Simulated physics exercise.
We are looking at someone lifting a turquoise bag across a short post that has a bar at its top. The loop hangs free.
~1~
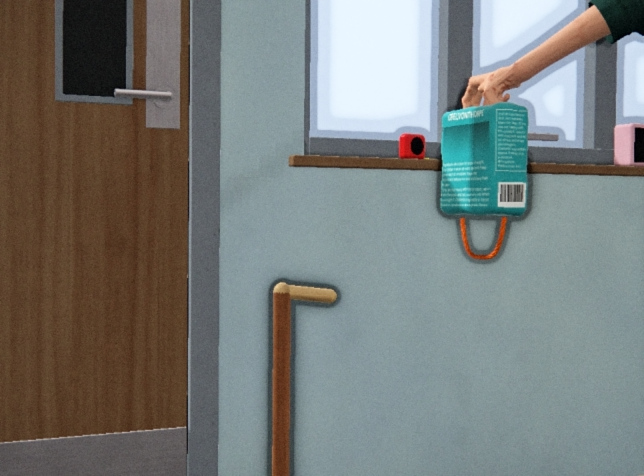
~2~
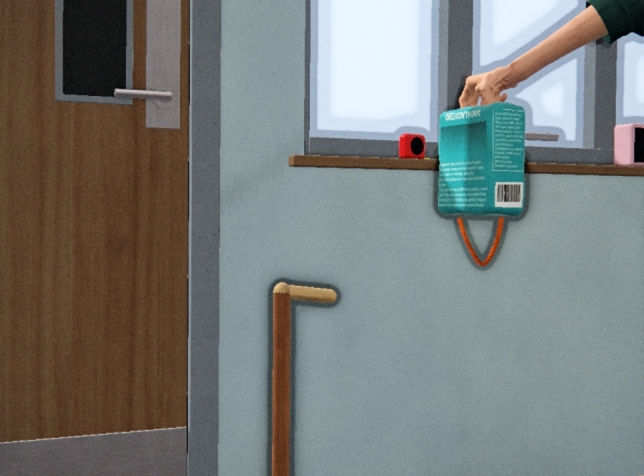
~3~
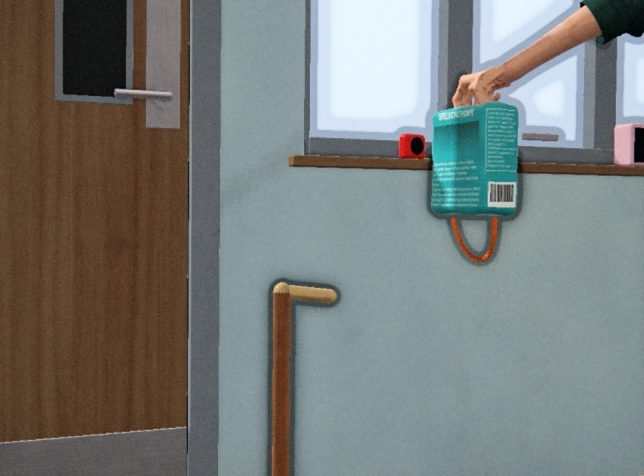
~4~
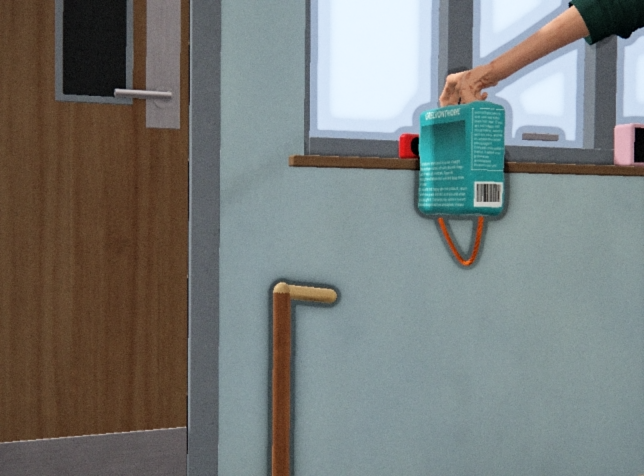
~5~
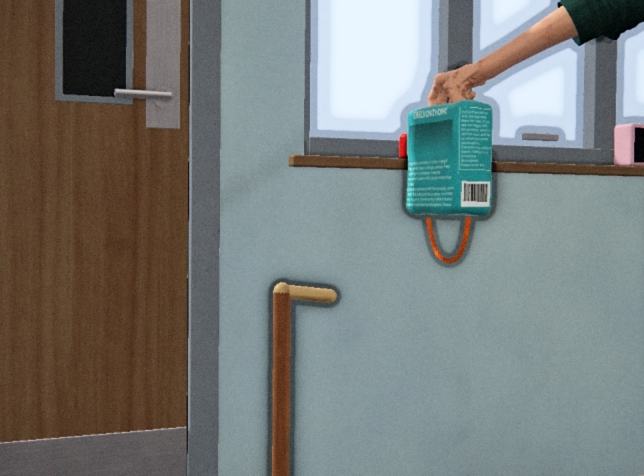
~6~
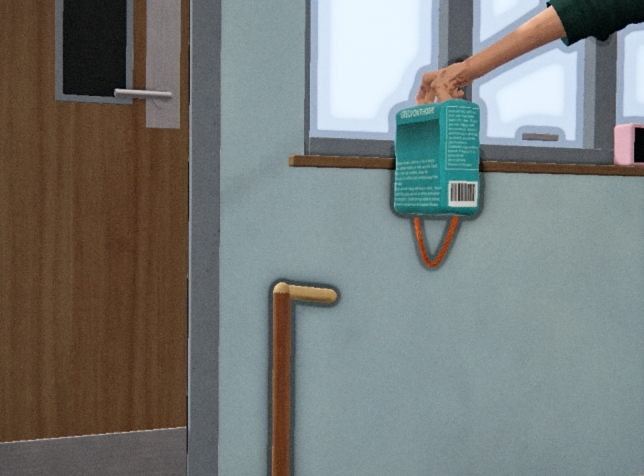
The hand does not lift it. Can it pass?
In the end the turquoise bag comes away clean.
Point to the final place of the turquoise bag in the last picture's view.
At about (95, 148).
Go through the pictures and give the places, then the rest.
The first picture shows turquoise bag (484, 161); hook tip (330, 296).
The second picture shows turquoise bag (481, 161); bottom of the loop (482, 264).
The third picture shows turquoise bag (474, 161).
The fourth picture shows turquoise bag (461, 160); bottom of the loop (467, 263).
The fifth picture shows turquoise bag (449, 160).
The sixth picture shows turquoise bag (436, 159); bottom of the loop (432, 265); hook tip (330, 296); hook points towards it, loop hangs above the hook.
Then, 0.78 s later than the last view, bag nearing the post near (335, 156).
Then, 1.70 s later than the last view, bag past the post near (201, 151).
Finally, bag past the post near (95, 148). The turquoise bag passes clear.
